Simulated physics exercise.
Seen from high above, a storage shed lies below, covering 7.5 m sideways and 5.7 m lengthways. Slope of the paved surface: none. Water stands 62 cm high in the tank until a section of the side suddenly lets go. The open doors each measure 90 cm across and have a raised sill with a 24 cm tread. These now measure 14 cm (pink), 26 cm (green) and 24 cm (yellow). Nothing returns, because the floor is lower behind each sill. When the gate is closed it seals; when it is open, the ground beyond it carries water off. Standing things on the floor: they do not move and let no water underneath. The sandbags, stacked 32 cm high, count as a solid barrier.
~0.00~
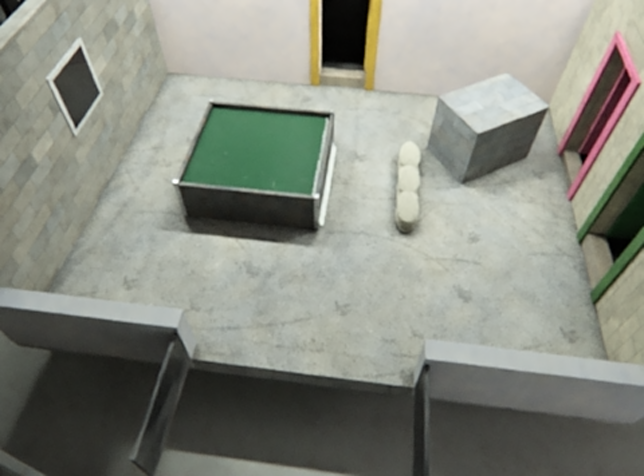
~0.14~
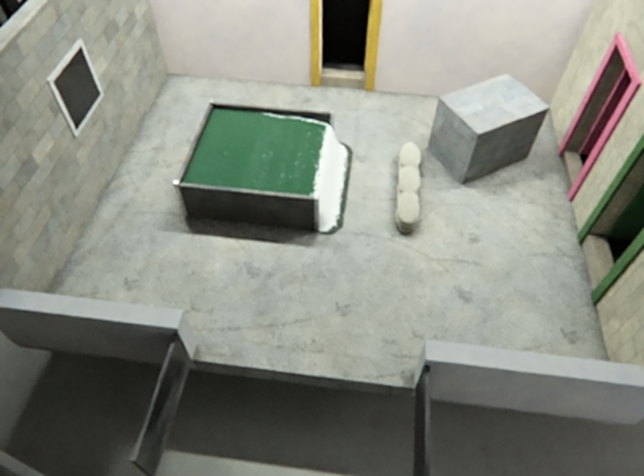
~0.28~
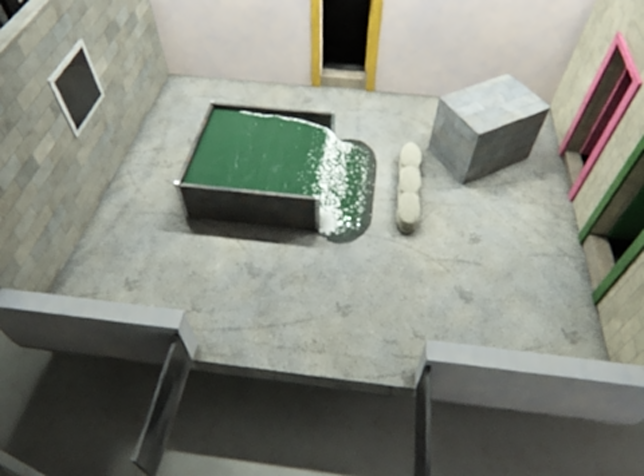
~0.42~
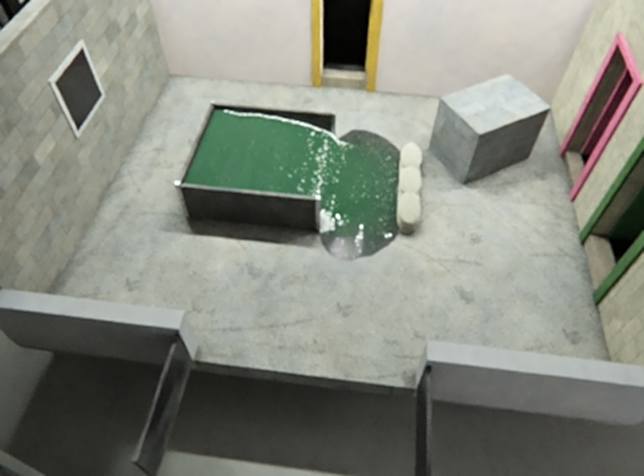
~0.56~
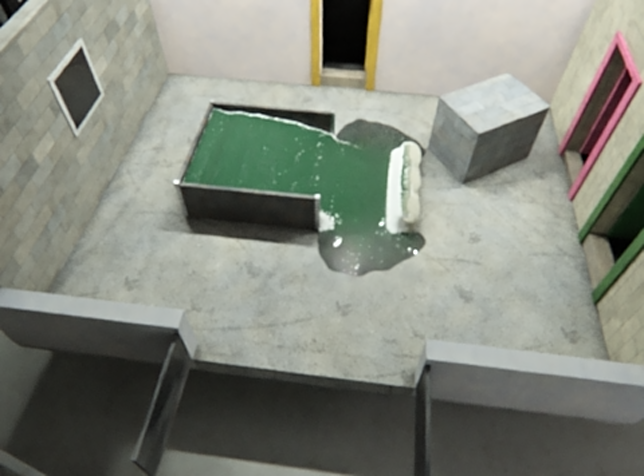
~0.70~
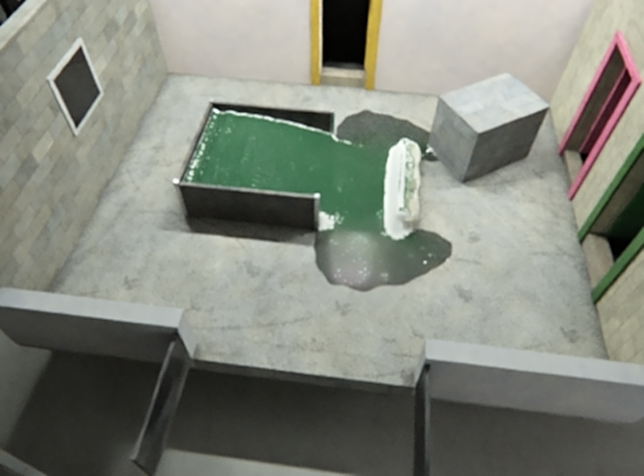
Green water fills a low dark-walled tank left of centre in a storage shed seen from high above, until its right side opens and the water pours out in a white, foamy rush. A yellow-framed doorway stands at the back, pink and green ones at the right, near a grey block and a short row of pale sandbags. The water spreads across the grey floor, meets the sandbags with white froth and widens around both ends towards the block and the foreground, while the camera stays still.
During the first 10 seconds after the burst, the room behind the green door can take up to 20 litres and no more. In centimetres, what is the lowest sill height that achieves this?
7.5 cm.
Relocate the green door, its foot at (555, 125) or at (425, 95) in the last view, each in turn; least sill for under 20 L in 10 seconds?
Roughly 16 cm, then roughly 18 cm.
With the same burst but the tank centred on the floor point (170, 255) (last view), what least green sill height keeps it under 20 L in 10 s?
Roughly 19 cm is needed.
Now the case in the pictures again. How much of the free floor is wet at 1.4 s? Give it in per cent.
About 25 per cent.
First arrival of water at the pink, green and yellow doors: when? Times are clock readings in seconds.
Arrival times - pink 2.8 s, green 2.6 s, yellow 2.2 s.
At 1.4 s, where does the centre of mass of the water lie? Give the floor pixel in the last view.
(323, 185).
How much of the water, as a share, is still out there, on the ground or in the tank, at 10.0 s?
Roughly 76 percent of the water remains.
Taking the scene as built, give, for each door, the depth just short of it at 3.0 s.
Depths, in cm - pink: 3, green: 2, yellow: 15.
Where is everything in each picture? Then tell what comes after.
Still water, 62 cm deep, in the tank at (260, 149); the green door at (620, 224) is dry, in the first picture.
The gap is at (324, 174), the front 0.3 m out at (335, 227); the back of the tank holds 62 cm, in the second picture.
The gap is at (324, 176), the front 0.7 m out at (364, 224); the back of the tank holds 62 cm, in the third picture.
The gap is at (325, 178), the front 1.2 m out at (395, 230); the back of the tank holds 62 cm, in the fourth picture.
Water pours out at (324, 177) and has run 1.6 m, to (418, 241); about 10 cm deep outside, 58 cm at the back, in the fifth picture.
The front is at (442, 253), 1.9 m from the gap at (324, 177); 4.4 m2 of floor is wet, 52 cm left at the back; the green door at (620, 223), 4.2 m from the gap, is still 2.1 m from the nearest water, in the sixth picture.
After 1.4 s water covers 25 % of the floor, deepest (46 cm) near (396, 189); it has not reached the green door.
After 3.0 s water covers 55 % of the floor, deepest (26 cm) near (608, 393); 2 cm at the green door, 0 litres in over its 26 cm sill.
After 10.0 s water covers 90 % of the floor, deepest (8 cm) near (567, 206); 6 cm at the green door, 0 litres in over its 26 cm sill.
At the green door as built, the water arrived by 2.6 s and peaked near 12 cm at 3.6 s.
With a sill of 6.5 cm, 31 litres would have come in within the 10 s; with 8.5 cm, 13 litres. So under 20 litres takes about 7.5 cm.
